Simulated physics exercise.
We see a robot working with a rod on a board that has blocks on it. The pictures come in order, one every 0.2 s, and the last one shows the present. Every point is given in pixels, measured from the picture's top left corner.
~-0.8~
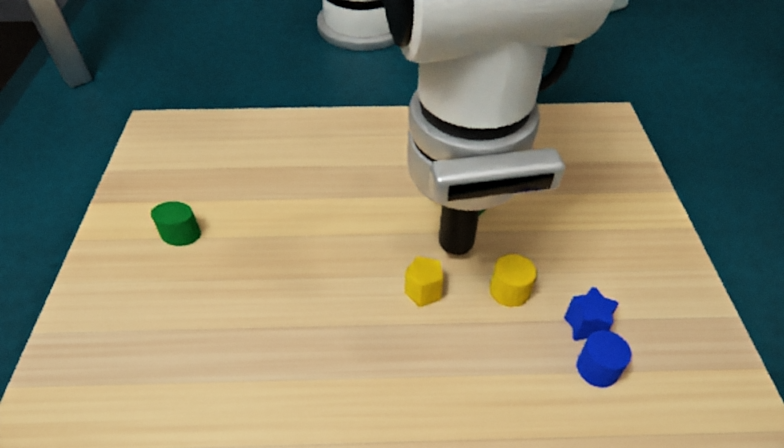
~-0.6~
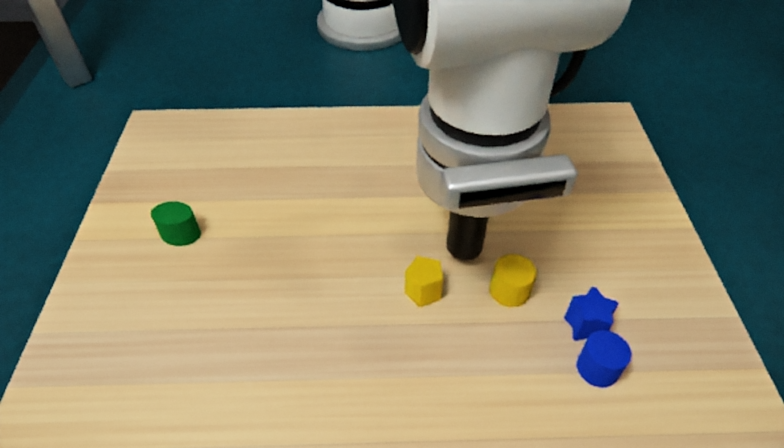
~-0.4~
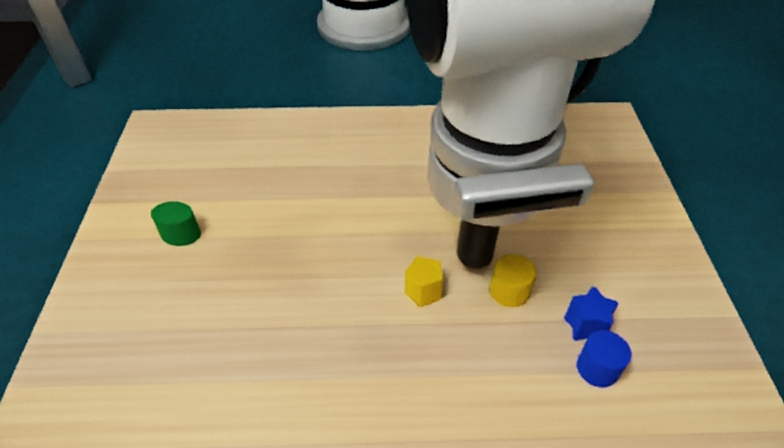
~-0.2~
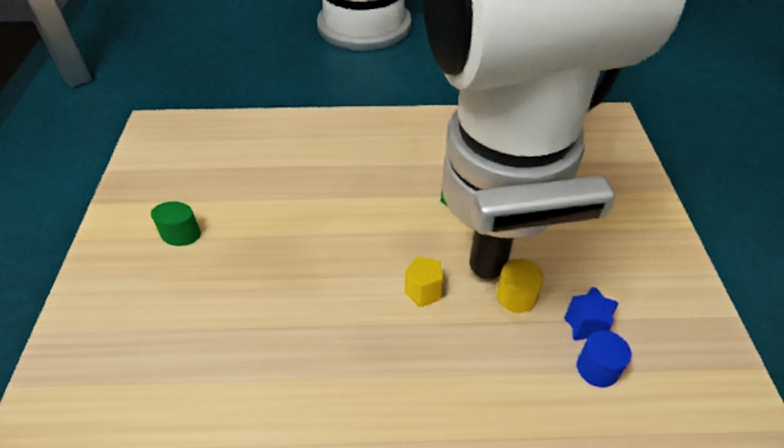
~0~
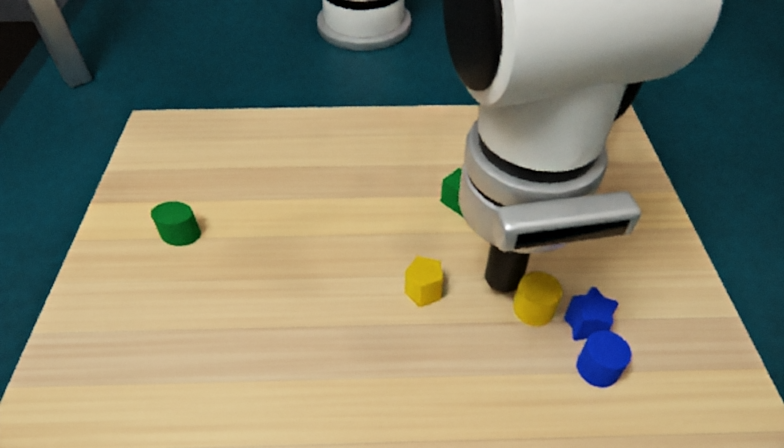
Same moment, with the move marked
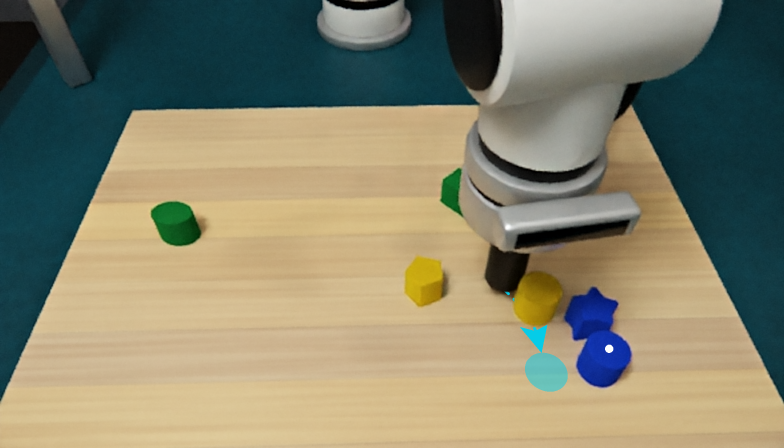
On a light wooden board with yellow, blue and green blocks, a robot arm moved its black rod toward the lower right, then nudged the yellow cylinder a short way toward the blue star.
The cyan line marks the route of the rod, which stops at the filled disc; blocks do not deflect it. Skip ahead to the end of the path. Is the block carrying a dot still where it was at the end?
In short: No.
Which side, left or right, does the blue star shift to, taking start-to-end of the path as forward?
Over to the left.
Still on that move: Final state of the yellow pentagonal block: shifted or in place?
The push misses it.
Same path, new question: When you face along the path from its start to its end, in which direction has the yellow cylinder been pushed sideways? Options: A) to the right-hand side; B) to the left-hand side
Letter B.
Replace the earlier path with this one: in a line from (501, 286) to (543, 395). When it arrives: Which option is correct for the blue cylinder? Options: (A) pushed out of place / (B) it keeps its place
(B)
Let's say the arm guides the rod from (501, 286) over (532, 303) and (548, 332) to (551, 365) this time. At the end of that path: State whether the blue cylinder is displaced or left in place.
It is moved from its place.
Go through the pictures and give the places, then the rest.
Lower end of the rod (456, 242), tops of blocks, yellow pentagonal block (425, 270), yellow cylinder (516, 269), blue star (596, 305), blue cylinder (609, 349), in the first frame.
Rod (464, 248), blocks as before, in the second frame.
Rod (475, 256), blocks as before, in the third frame.
Rod (487, 266), yellow cylinder (523, 275), in the fourth frame.
Rod (503, 278), yellow pentagonal block (425, 270), yellow cylinder (541, 288), blue star (596, 305), blue cylinder (609, 349), in the fifth frame.
The drawn path runs from (501, 286) by way of (523, 310) and (538, 339) to (546, 372); the dot is on the blue cylinder.
On the path given first. Halfway along, rod (535, 317); yellow cylinder (584, 316); blue star (622, 312).
At the end, rod (549, 365); yellow pentagonal block not moved; yellow cylinder (591, 323); blue star (626, 312); blue cylinder (622, 359).
